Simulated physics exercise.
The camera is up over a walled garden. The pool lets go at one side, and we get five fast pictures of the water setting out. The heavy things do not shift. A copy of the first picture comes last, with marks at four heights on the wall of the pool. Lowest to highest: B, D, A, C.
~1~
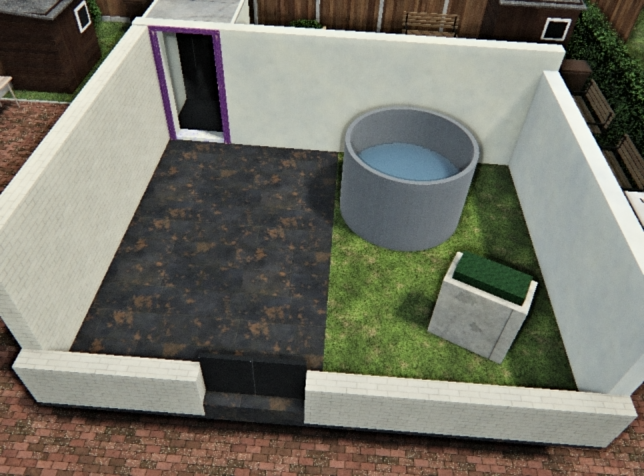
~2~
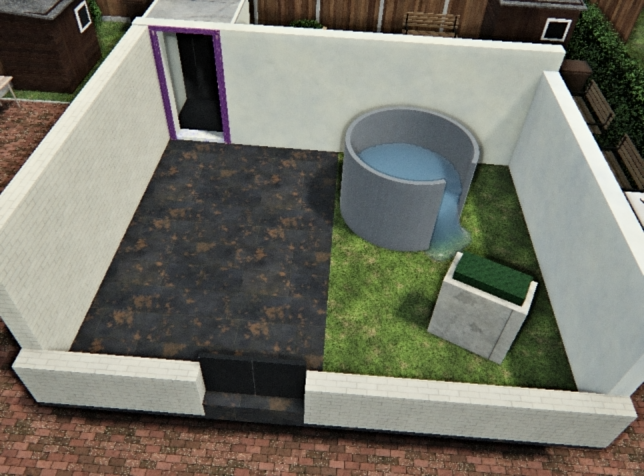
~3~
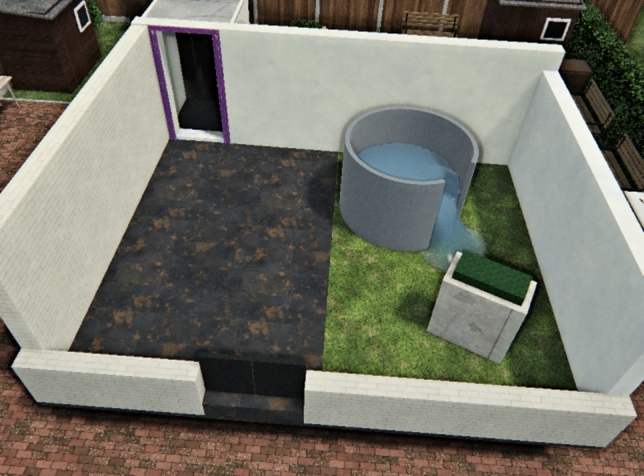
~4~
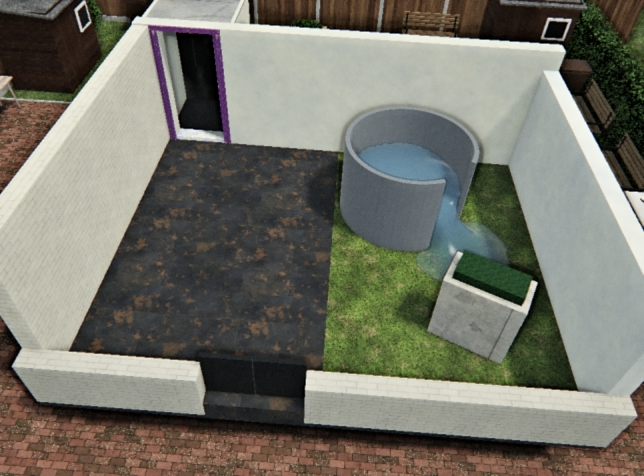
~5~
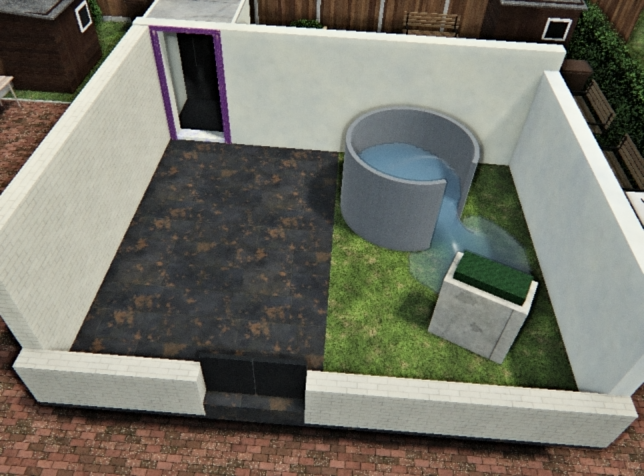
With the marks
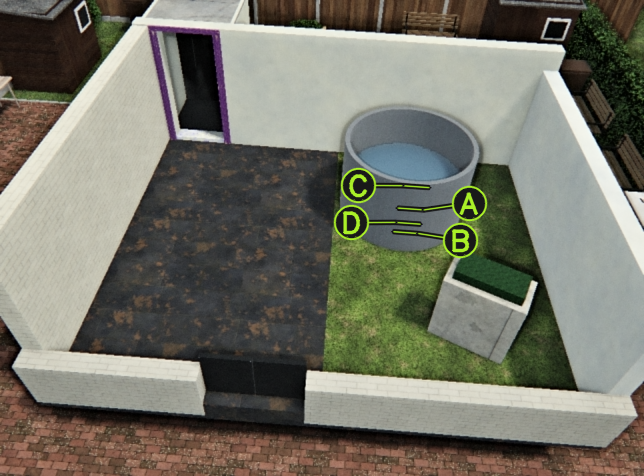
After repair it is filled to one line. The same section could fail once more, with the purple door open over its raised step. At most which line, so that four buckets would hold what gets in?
I would pick mark A.
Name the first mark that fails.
Here it is mark C.
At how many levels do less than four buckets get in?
Three of the four.
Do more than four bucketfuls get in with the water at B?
No.
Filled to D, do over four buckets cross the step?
No.
On the marked copy, A at (410, 209); B at (405, 232); C at (415, 186); D at (407, 223); from the bottom up B, D, A, C.
For mark A, a bucket or two gets in.
For mark B, nothing gets over.
For mark C, about 12 bucketfuls get in.
For mark D, nothing gets over.
